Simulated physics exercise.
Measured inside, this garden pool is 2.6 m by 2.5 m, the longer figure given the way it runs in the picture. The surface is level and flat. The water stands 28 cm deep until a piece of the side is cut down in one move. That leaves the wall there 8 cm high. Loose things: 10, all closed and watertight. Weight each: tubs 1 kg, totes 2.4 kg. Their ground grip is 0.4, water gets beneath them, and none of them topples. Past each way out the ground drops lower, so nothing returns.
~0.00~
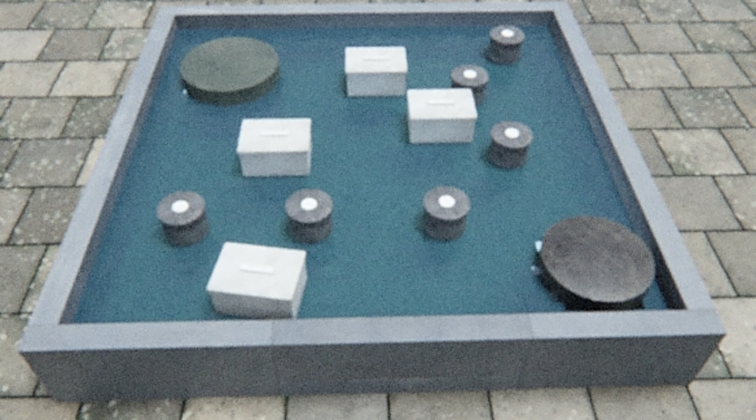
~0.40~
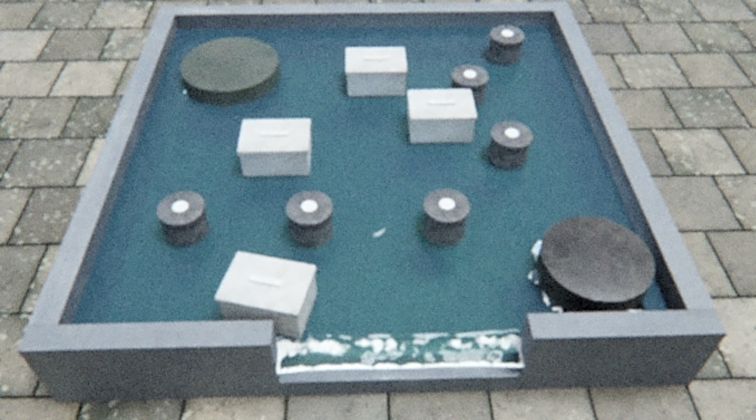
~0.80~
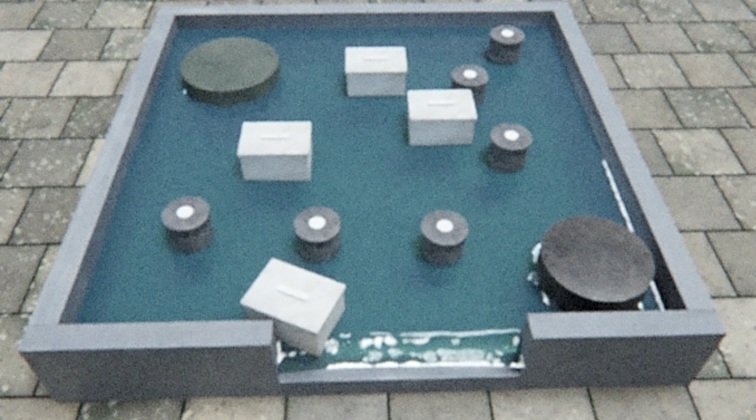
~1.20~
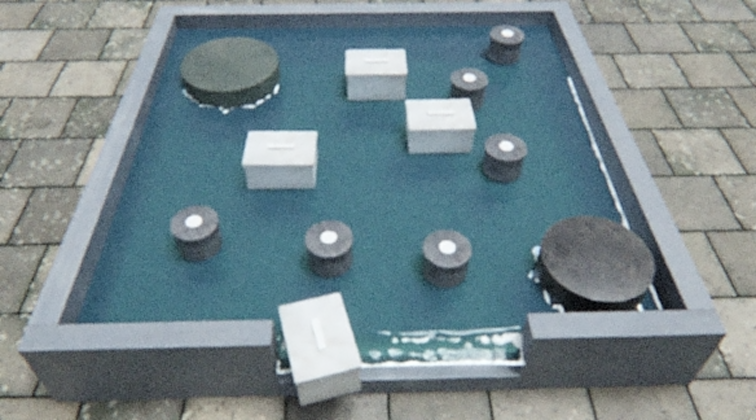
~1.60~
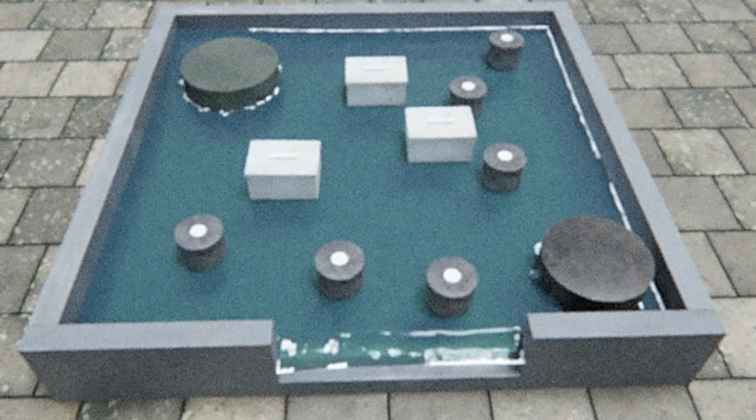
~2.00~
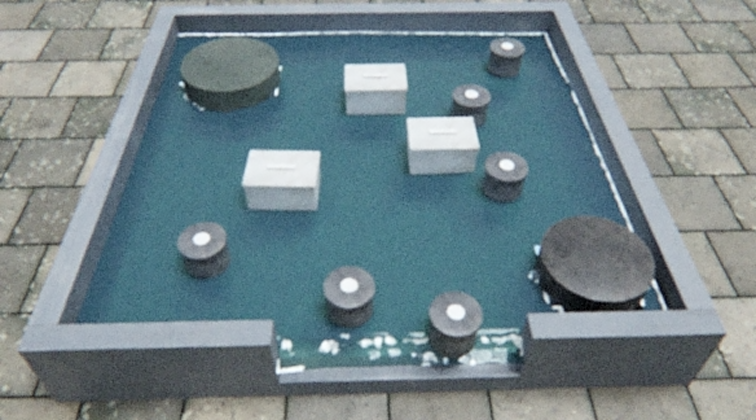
Loose objects float in a grey-walled pool of blue-green water on stone paving, seen from above the front by a still camera. White boxes and small, dark round pieces with pale centres lie between a large greenish disc back left and a blackish one front right. A gap opens in the front wall, foam appears, the nearest box turns through it and out of sight, and the others drift forward.
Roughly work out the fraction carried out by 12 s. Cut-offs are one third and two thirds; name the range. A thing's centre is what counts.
Range: Two thirds and up.
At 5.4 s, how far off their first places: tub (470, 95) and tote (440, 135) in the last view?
Taking them in the order asked, 40 cm and then 80 cm.
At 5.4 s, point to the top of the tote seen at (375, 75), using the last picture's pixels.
Roughly (377, 109) in the last view.
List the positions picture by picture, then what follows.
A tub at (447, 203), afloat; a tub at (309, 205) floats; about 1670 L in view; 0 of 10 have shifted, in the first picture.
A tub at (447, 205), afloat; a tub at (309, 207) floats; about 1650 L in view; 1 of 10 have shifted, in the second picture.
A tub at (445, 227), afloat, 12 cm from its start; a tub at (317, 224), afloat, 10 cm from its start; about 1600 L in view; 3 of 10 have shifted, in the third picture.
A tub at (447, 248), afloat, 26 cm from its start; a tub at (329, 238), afloat, 21 cm from its start; about 1560 L in view; 7 of 10 have shifted, in the fourth picture.
A tub at (452, 277) floats, 42 cm from its start; a tub at (340, 260) floats, 34 cm from its start; 25 cm deep round most things; 9 of 10 have shifted, in the fifth picture.
A tub at (456, 313) floats, 59 cm from its start; a tub at (349, 287) floats, 49 cm from its start; about 1470 L in view; 10 of 10 have shifted, in the sixth picture.
After 2.8 s 3 of 10 are out; 7 afloat.
After 5.4 s 3 of 10 are out; 7 afloat.
After 8.0 s 6 of 10 are out; 4 afloat.
After 12.0 s 7 of 10 are out; 3 afloat.
